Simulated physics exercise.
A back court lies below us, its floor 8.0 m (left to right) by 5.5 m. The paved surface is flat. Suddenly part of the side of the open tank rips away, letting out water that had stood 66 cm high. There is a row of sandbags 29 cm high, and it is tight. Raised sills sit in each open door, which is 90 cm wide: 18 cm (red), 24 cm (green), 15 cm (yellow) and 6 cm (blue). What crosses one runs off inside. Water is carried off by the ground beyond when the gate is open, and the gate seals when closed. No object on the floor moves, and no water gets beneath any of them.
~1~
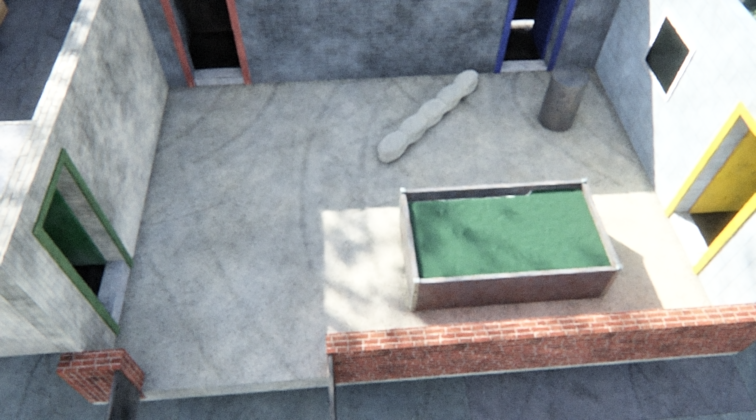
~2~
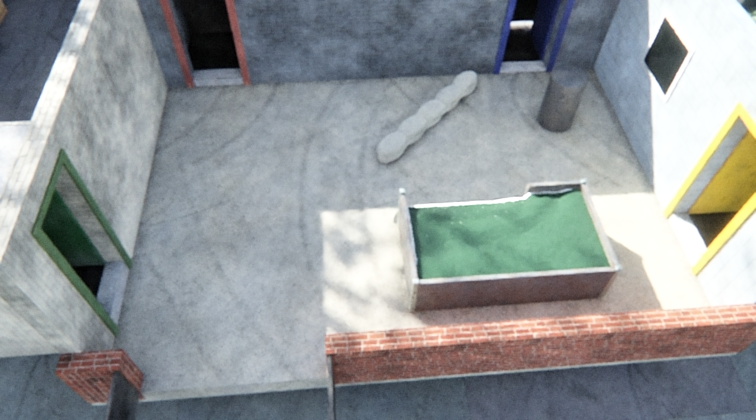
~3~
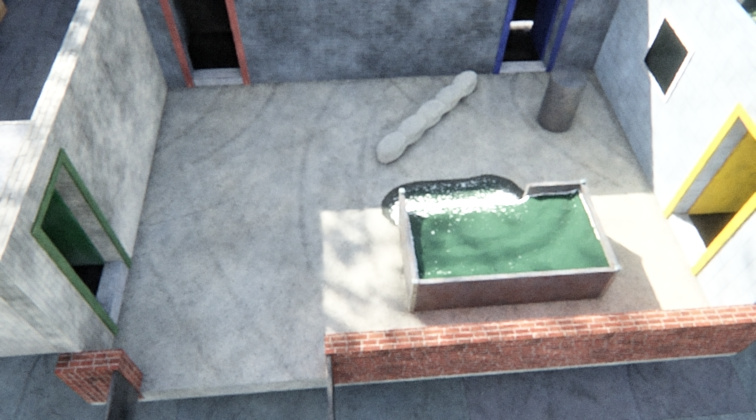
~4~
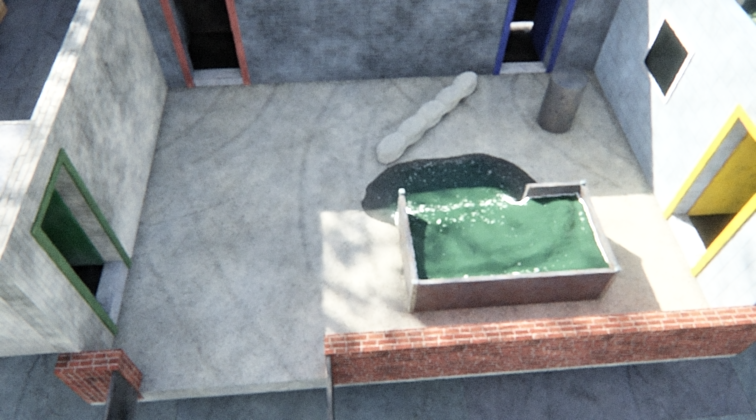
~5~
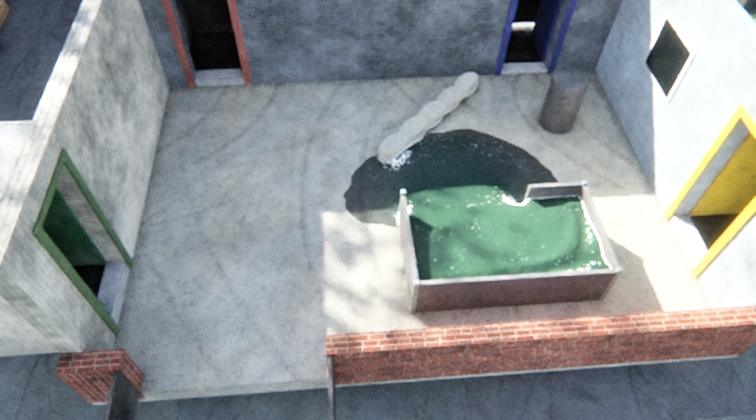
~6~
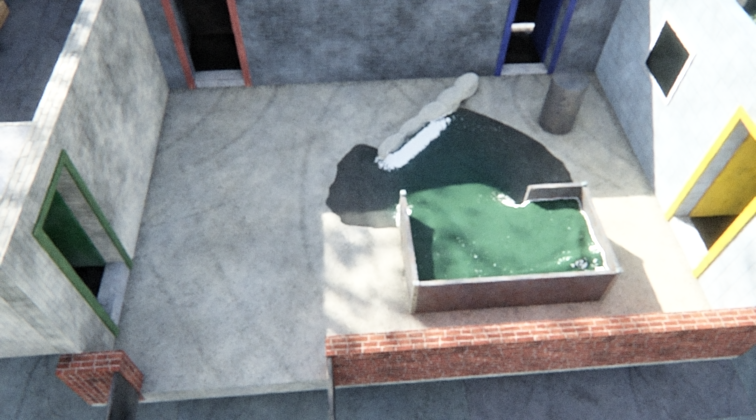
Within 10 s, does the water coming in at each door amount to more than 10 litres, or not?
Red door: Within the limit, green door: Within the limit, yellow door: Within the limit, blue door: Past the limit.
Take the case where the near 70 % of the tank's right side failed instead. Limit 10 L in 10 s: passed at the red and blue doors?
Compared with the limit, red is lower and blue is higher.
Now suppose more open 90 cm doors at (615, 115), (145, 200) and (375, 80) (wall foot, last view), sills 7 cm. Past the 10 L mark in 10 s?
Check each in turn: The first succeeds, the second fails, the third fails.
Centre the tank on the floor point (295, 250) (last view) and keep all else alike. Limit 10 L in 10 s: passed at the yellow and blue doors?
Checking the limit: The yellow door is within it and the blue door is within it.
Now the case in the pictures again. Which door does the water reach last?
Looks like the green door.
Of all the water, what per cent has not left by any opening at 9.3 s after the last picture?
Near 82 in a hundred is still there.
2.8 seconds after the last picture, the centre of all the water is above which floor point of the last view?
Roughly (453, 159) in the last picture.
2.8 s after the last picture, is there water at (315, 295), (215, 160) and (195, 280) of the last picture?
Going in order, clear, then covered, then clear.
Then, 0.7 s after the last picture water covers 25 % of the floor and is deepest (42 cm) near (408, 158); red door not reached, green door not reached, yellow door not reached, blue door 12 cm at the sill, 2 L in.
Then, 1.5 s after the last picture water covers 40 % of the floor and is deepest (47 cm) near (592, 73); red door not reached, green door not reached, yellow door not reached, blue door 23 cm at the sill, 92 L in.
Then, 2.8 s after the last picture water covers 55 % of the floor and is deepest (30 cm) near (592, 73); red door 7 cm at the sill, 0 L in, green door not reached, yellow door not reached, blue door 18 cm at the sill, 202 L in.
Then, 5.3 s after the last picture water covers 75 % of the floor and is deepest (20 cm) near (719, 332); red door 7 cm at the sill, 0 L in, green door 2 cm at the sill, 0 L in, yellow door 6 cm at the sill, 0 L in, blue door 12 cm at the sill, 316 L in.
Then, 9.3 s after the last picture water covers 90 % of the floor and is deepest (10 cm) near (634, 206); red door 3 cm at the sill, 0 L in, green door 5 cm at the sill, 0 L in, yellow door 9 cm at the sill, 0 L in, blue door 6 cm at the sill, 341 L in.
